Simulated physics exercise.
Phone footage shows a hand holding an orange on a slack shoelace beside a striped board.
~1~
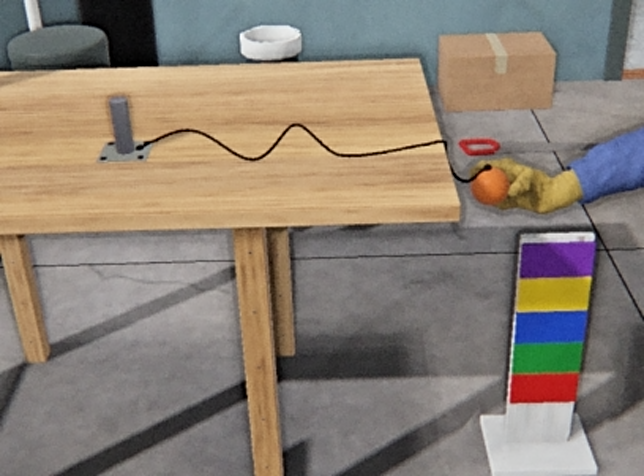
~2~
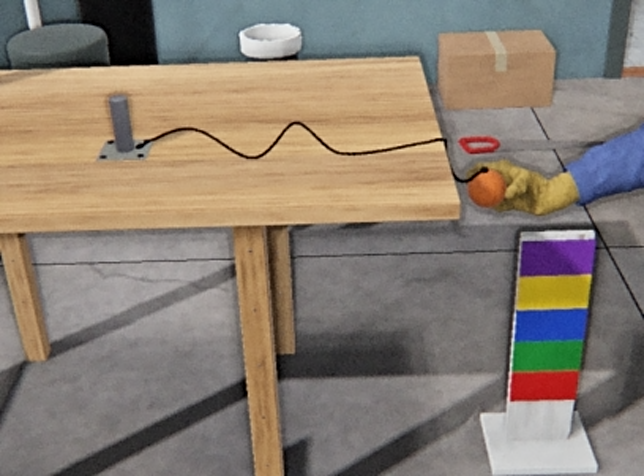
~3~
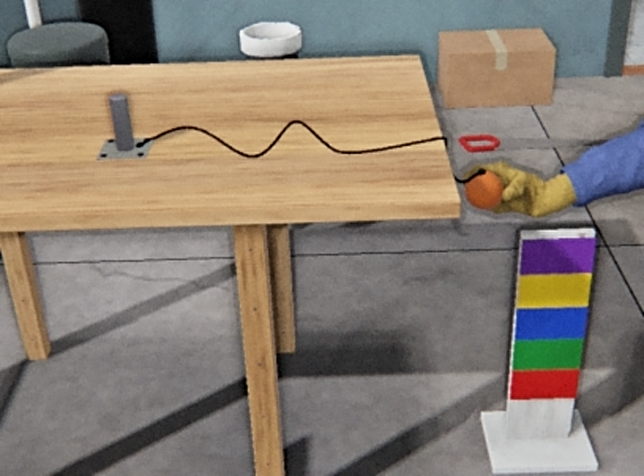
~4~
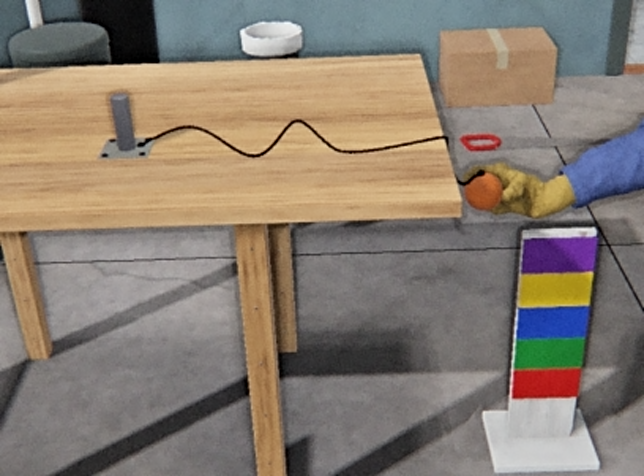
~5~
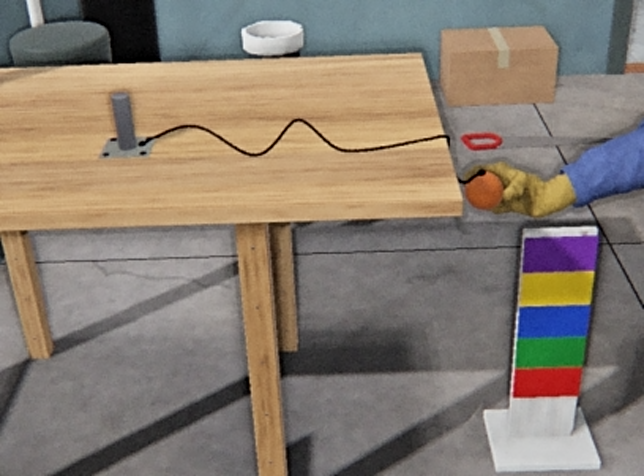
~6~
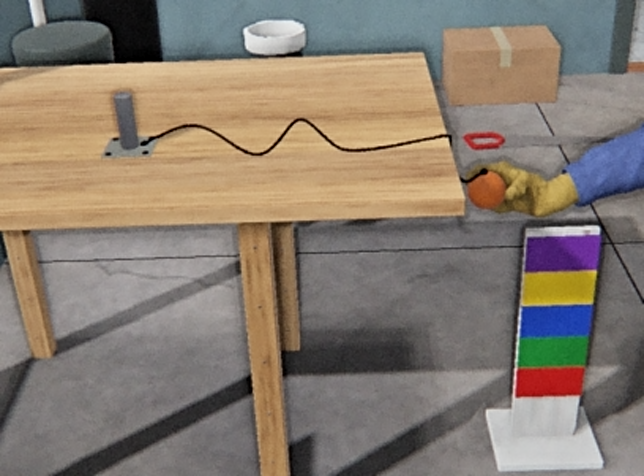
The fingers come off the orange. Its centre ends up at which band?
At the green one.
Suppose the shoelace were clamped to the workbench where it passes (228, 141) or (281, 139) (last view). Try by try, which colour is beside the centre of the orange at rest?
Try one: Blue. Try two: Yellow.
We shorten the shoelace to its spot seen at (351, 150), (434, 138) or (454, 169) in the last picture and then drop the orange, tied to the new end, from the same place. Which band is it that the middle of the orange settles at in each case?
First cut: None, it hangs higher; second: Yellow; third: Blue.
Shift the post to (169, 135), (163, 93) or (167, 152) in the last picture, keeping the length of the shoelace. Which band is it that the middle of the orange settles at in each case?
Result 1: Red. Result 2: Green. Result 3: Red.
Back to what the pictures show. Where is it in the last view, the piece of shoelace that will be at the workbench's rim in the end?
(315, 128), approximately.
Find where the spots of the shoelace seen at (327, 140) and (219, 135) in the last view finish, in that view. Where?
One ends up around (447, 165), the other around (252, 140).
A little later, orange near (443, 344); level with green.
Next, orange near (443, 355); level with green.
When it is over, orange near (439, 357); level with green. Its middle rests at the green band.
